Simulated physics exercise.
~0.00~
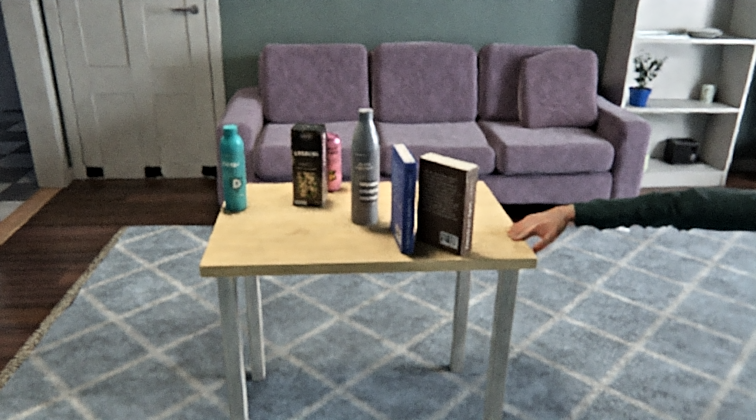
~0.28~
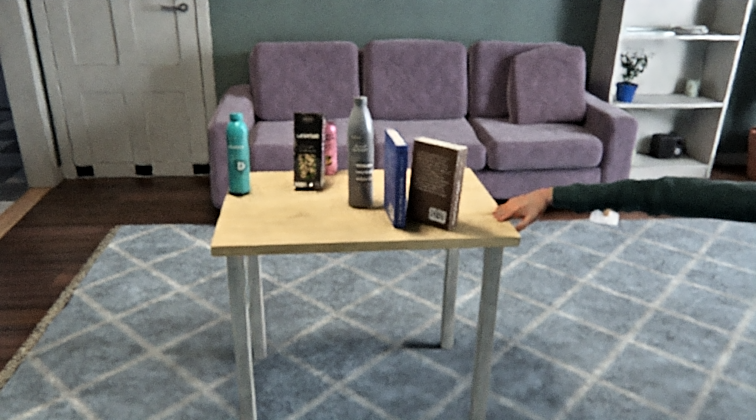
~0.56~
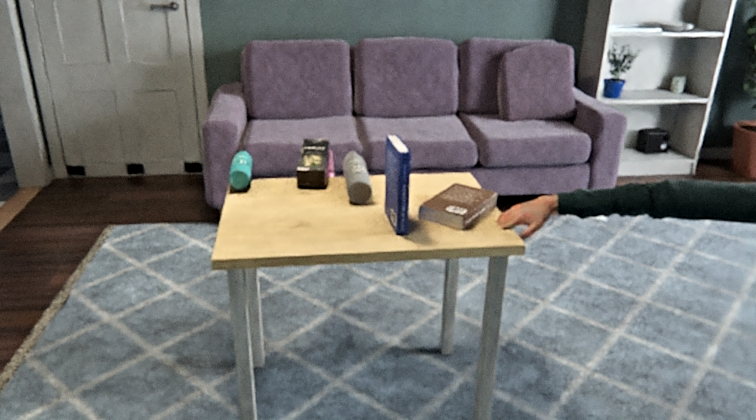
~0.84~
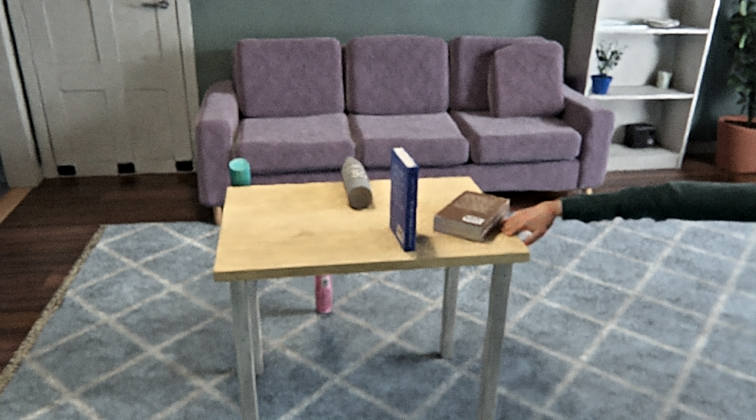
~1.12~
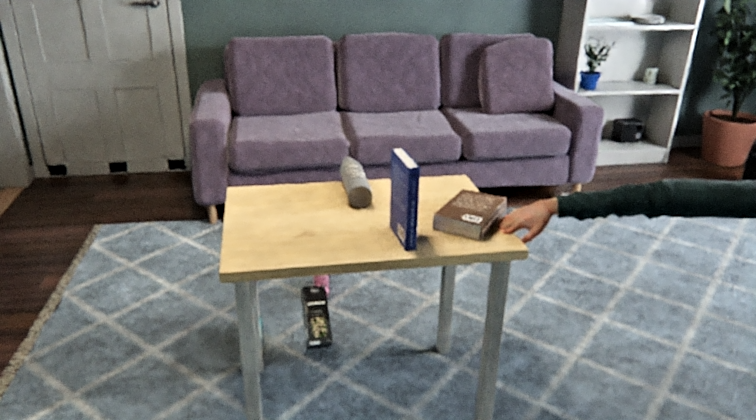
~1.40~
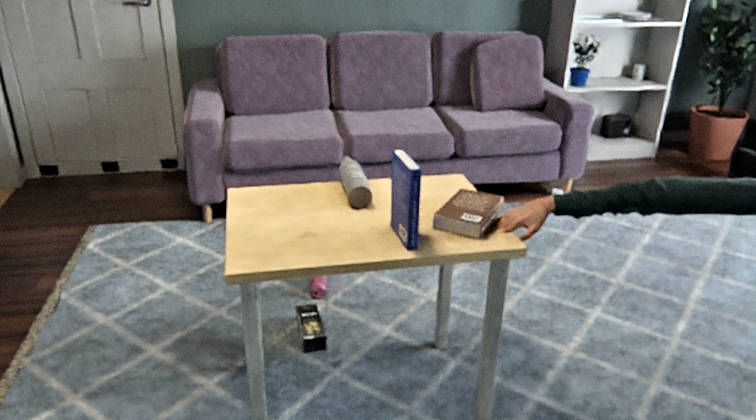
In this clip, a hand at the right edge of a small table jolts it, toppling a grey bottle and brown book onto the tabletop while a turquoise bottle, black carton and pink can fall off, leaving only the blue book upright.
